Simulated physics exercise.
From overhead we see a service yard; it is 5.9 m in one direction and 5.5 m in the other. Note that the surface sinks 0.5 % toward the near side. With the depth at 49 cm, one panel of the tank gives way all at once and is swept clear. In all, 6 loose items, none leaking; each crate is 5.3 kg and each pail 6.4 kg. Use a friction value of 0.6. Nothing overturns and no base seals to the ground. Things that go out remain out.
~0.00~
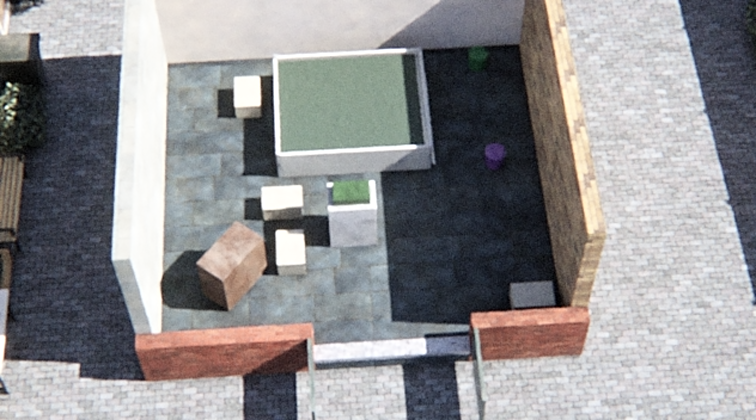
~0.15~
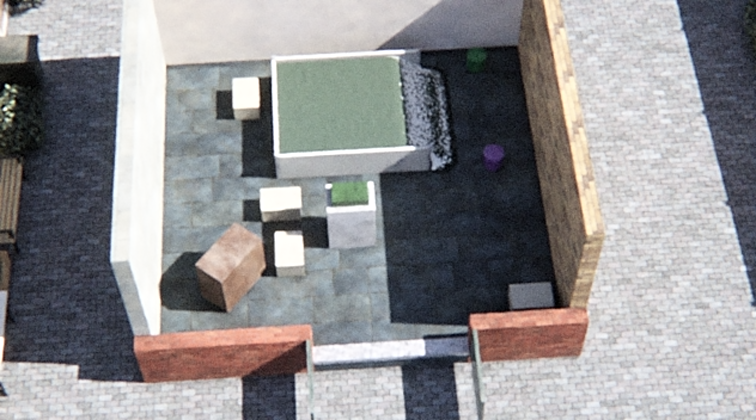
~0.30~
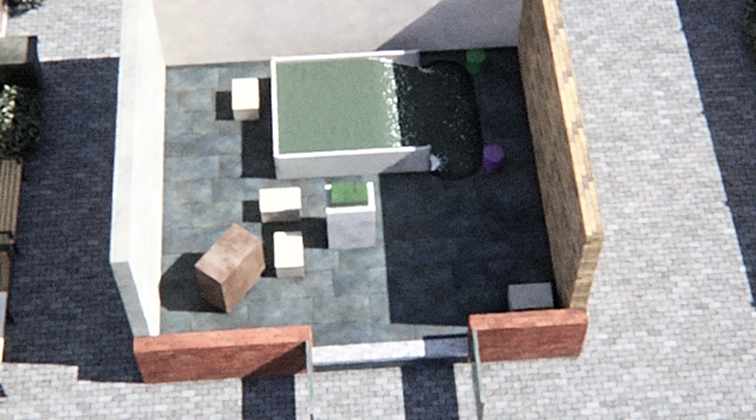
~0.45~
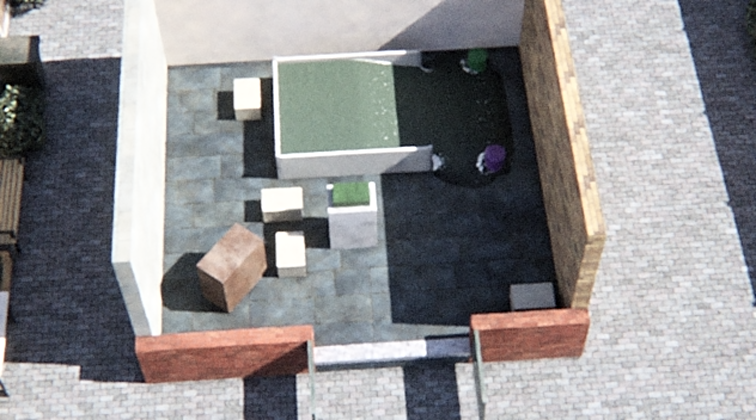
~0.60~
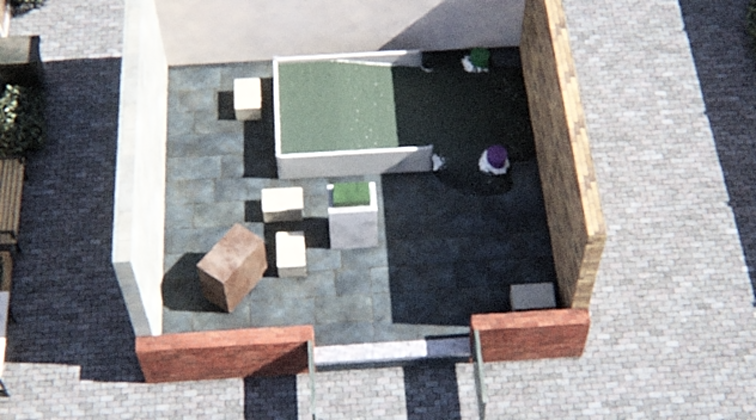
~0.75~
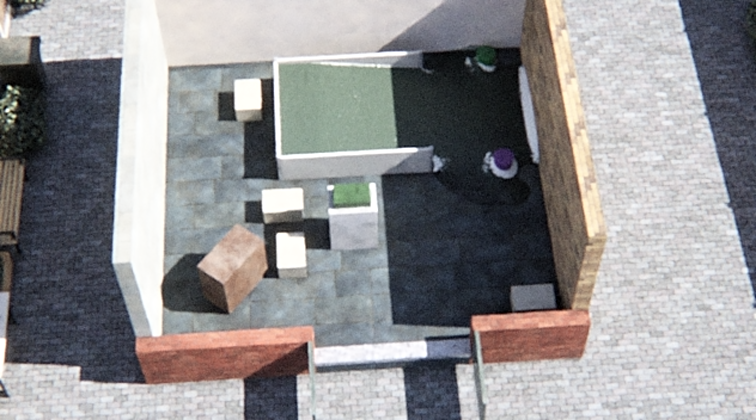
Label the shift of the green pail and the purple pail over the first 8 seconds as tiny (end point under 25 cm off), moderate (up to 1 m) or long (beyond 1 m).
Green pail - long, purple pail - long.
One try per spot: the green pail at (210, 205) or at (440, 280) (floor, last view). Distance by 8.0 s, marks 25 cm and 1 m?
Try one, it keeps its spot; try two, it is swept a long way.
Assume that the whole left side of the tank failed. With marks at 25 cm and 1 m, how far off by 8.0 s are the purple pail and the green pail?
Purple pail: Roughly where it was; green pail: Washed well away.
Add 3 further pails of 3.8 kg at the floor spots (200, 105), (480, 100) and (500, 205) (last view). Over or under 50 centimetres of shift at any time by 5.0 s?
Result, in listed order: Not exceeded / exceeded / exceeded.
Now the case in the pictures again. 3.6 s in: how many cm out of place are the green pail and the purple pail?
120 and 300 cm, roughly.
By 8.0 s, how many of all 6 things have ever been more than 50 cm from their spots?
3 in all.
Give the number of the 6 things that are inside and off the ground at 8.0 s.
Count: 3.
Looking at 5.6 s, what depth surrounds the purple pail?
I'd put it at about 5 cm.
After 1.6 s the green pail is near (509, 39), 0.5 m from its start, afloat; the purple pail is near (534, 203), 1.1 m from its start, afloat; 0 of 6 are out; 2 afloat.
After 3.6 s the green pail is near (410, 49), 1.1 m from its start, afloat; the purple pail is near (431, 312), 3.0 m from its start, afloat; 0 of 6 are out; 3 afloat.
After 5.6 s the green pail is near (199, 66), 4.6 m from its start, aground; the purple pail is near (285, 323), 4.4 m from its start, aground; 1 of 6 are out; 0 afloat.
After 8.0 s the green pail is near (205, 98), 4.5 m from its start, aground; the purple pail is near (179, 333), 5.7 m from its start, afloat; 1 of 6 are out; 3 afloat.
